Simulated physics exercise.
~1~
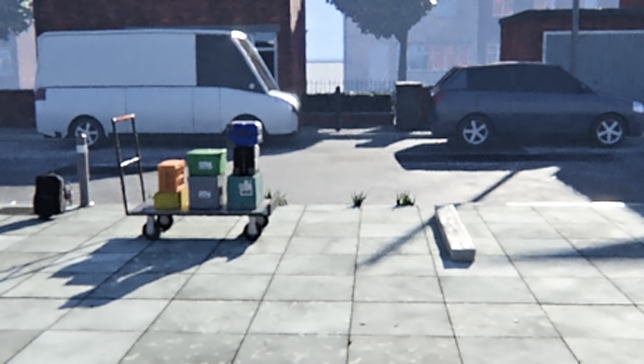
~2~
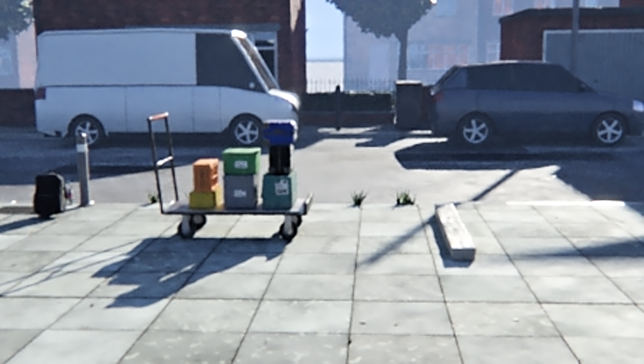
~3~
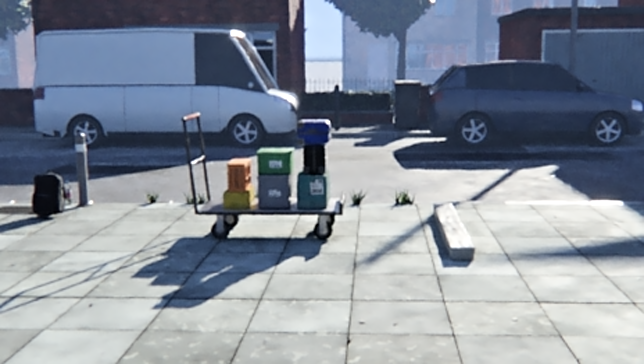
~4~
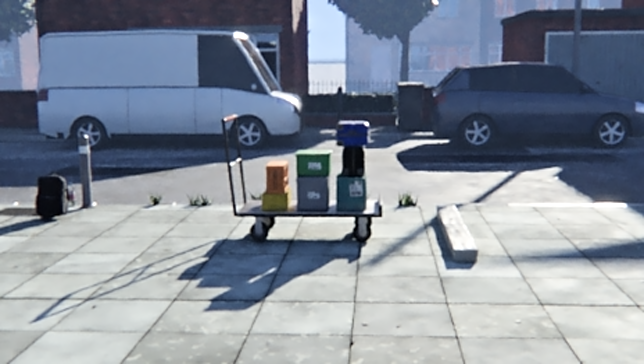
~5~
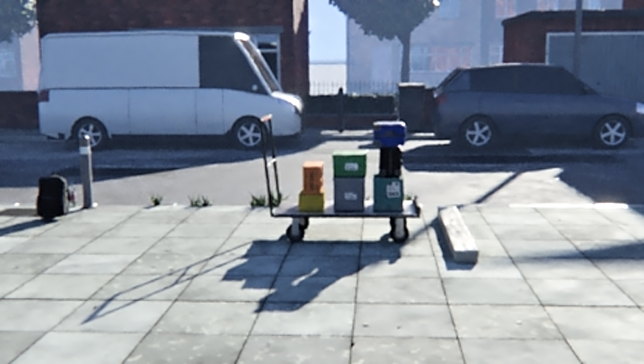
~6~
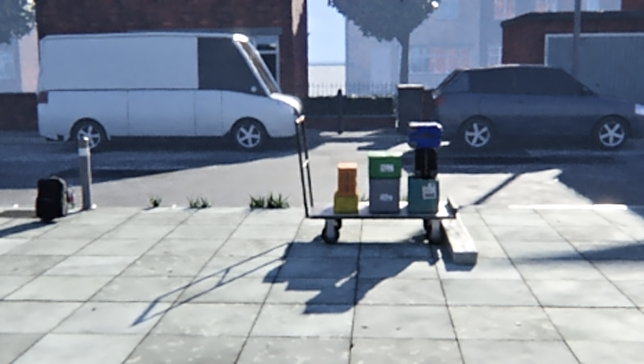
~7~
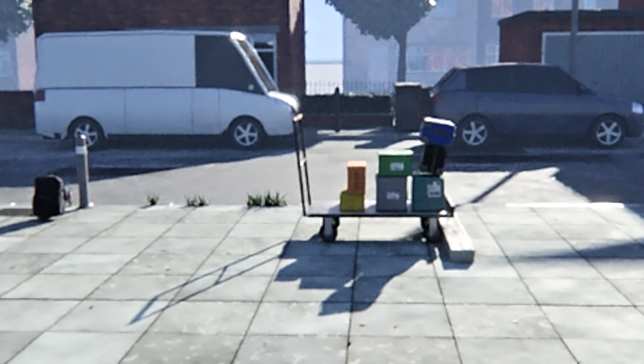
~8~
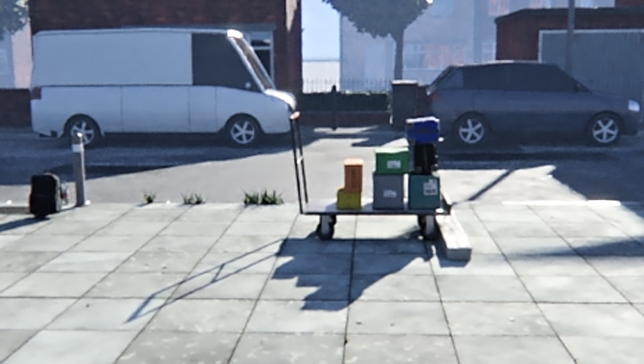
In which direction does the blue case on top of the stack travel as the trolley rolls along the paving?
The blue case travels to the right, carried along on the trolley towards the low kerb.
The clip shows a flatbed trolley stacked with crates, boxes and cases rolling right across a paved area until it stops at a low kerb. The blue and black cases at the front tilt briefly, then settle back, and the whole load stays on the deck.
